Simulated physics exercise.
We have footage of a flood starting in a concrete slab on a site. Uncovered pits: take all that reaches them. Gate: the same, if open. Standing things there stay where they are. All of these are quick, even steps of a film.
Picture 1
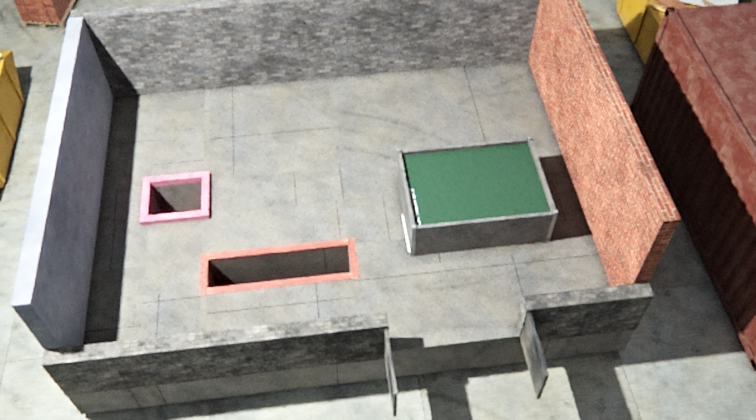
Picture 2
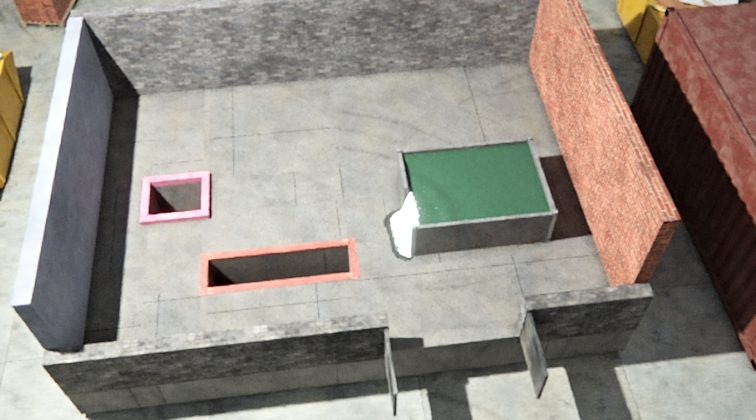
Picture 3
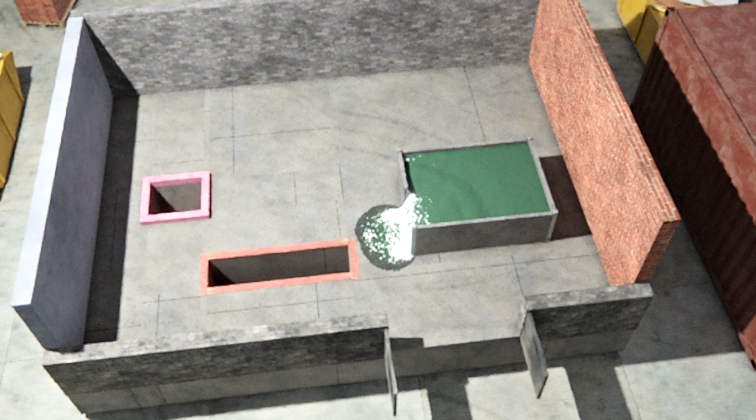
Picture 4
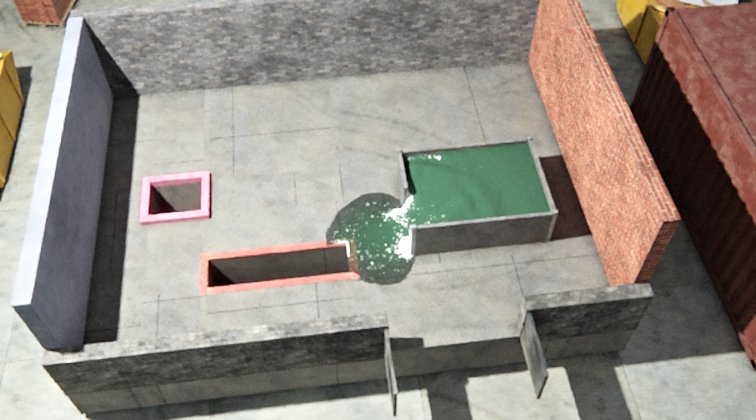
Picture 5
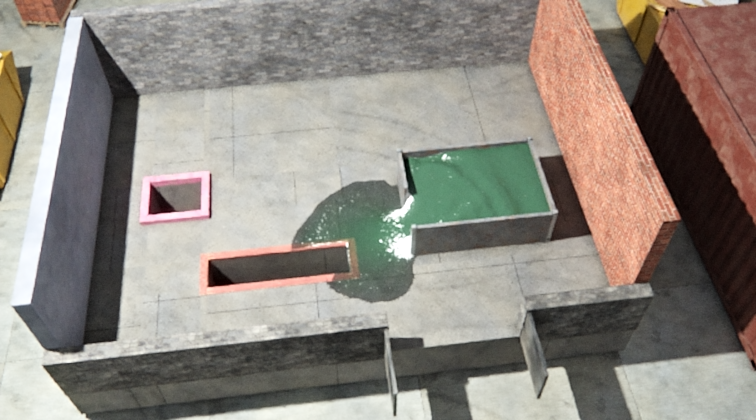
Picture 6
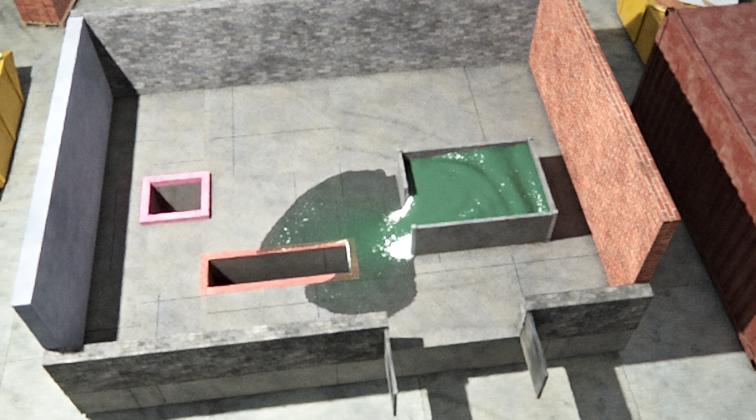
The clip opens on a walled concrete slab with a pink-edged pit, a long orange-edged pit and an open tank of still green water. Water bursts from the tank's left side and spreads leftward across the floor, wetting a widening dark patch that reaches and surrounds the orange-edged pit's right end.
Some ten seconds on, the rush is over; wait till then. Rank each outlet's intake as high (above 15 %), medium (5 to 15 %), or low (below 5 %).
Intake: The gate is low; the pink pit is low; the red pit is high.
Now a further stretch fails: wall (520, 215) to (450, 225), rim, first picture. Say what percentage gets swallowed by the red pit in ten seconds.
The red pit gets 0 per cent.
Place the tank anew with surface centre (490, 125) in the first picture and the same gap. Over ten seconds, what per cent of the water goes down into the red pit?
I'd put the red pit at 30 % of the whole.
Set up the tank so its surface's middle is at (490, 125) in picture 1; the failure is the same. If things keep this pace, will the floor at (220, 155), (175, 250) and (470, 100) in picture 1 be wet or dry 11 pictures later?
Well, first one got wet, second one got wet, third one stays dry.
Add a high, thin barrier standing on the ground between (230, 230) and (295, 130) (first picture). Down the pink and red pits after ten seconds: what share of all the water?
Percent shares - pink: 0; red: 45.
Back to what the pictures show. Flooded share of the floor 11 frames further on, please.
About 30 in a hundred.
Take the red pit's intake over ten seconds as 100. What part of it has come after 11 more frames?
My figure is 35 in a hundred.
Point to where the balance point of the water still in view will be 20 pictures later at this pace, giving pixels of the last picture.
I'd put it at around (368, 225).
A moment on, water covers 20 % of the floor; the gate 0 %, the pink pit 0 %, the red pit 7 %.
Next, water covers 30 % of the floor; the gate 0 %, the pink pit 0 %, the red pit 14 %.
Then, water covers 40 % of the floor; the gate 0 %, the pink pit 1 %, the red pit 20 %.
Later, water covers 50 % of the floor; the gate 1 %, the pink pit 1 %, the red pit 30 %.
In the end, water covers 55 % of the floor; the gate 1 %, the pink pit 1 %, the red pit 41 %.
